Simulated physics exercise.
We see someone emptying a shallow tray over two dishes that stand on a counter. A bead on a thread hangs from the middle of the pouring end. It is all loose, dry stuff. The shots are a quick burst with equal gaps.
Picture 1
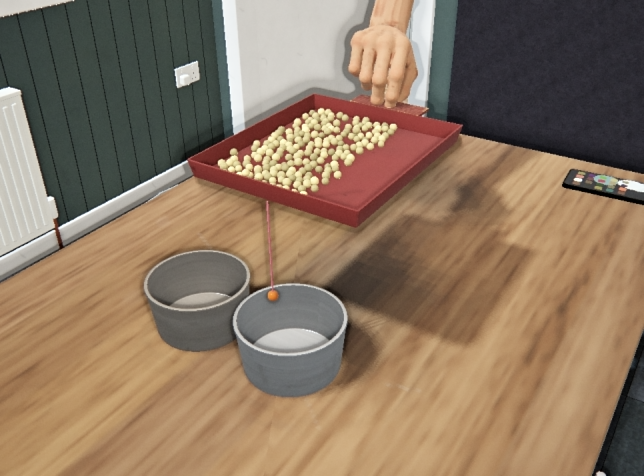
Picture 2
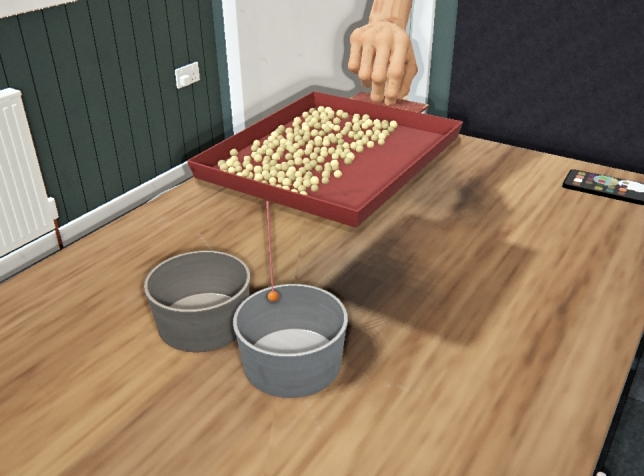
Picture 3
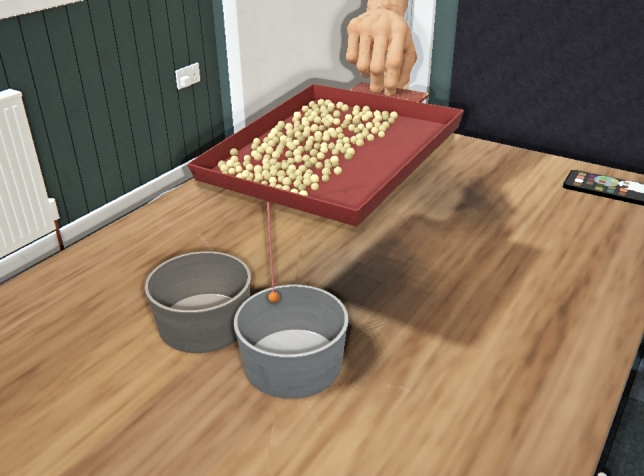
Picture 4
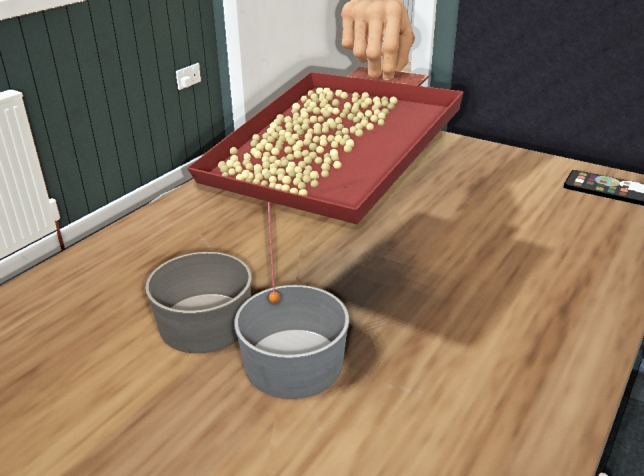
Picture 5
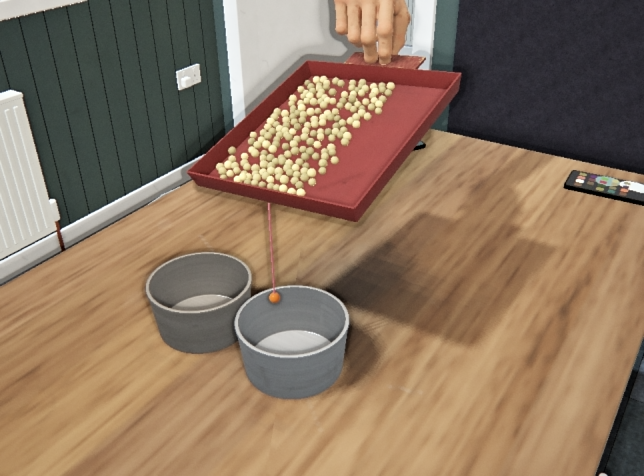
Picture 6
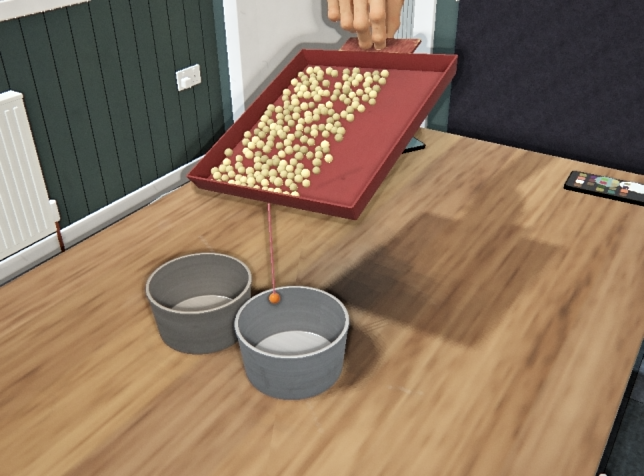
On a wooden counter, a hand raises the far end of a red tray of beans.
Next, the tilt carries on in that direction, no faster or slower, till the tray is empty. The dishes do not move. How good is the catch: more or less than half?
In the dishes lies over half of it.
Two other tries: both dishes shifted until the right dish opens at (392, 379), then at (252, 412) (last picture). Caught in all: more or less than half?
One: Not half. Two: Less than half.
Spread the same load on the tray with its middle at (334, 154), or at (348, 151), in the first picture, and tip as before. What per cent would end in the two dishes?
The first gives 70 %, the second 70 %.
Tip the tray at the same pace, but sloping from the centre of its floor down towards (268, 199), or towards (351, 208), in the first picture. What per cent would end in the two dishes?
About 30 and 30 per cent.
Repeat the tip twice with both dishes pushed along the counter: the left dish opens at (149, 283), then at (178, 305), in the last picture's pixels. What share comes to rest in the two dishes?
The first gives 70 %, the second 90 %.
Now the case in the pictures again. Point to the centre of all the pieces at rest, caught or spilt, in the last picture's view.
At about (197, 327).
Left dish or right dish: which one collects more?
More ends in the left one.
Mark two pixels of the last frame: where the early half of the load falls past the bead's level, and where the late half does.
Around (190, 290) and then (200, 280).
Soon after the last picture, tray tipped steeply; nearly all on the tray; a stray few in the air.
A little later, tray tipped right over; about a third on the tray; a stray few in the right dish; about a quarter in the left dish; a small part outside both; about a quarter in the air.
Later still, tray tipped past a quarter turn; a stray few in the right dish; most in the left dish; about a quarter outside both.
At rest, tray tipped past a quarter turn; a stray few in the right dish; most in the left dish; about a quarter outside both.
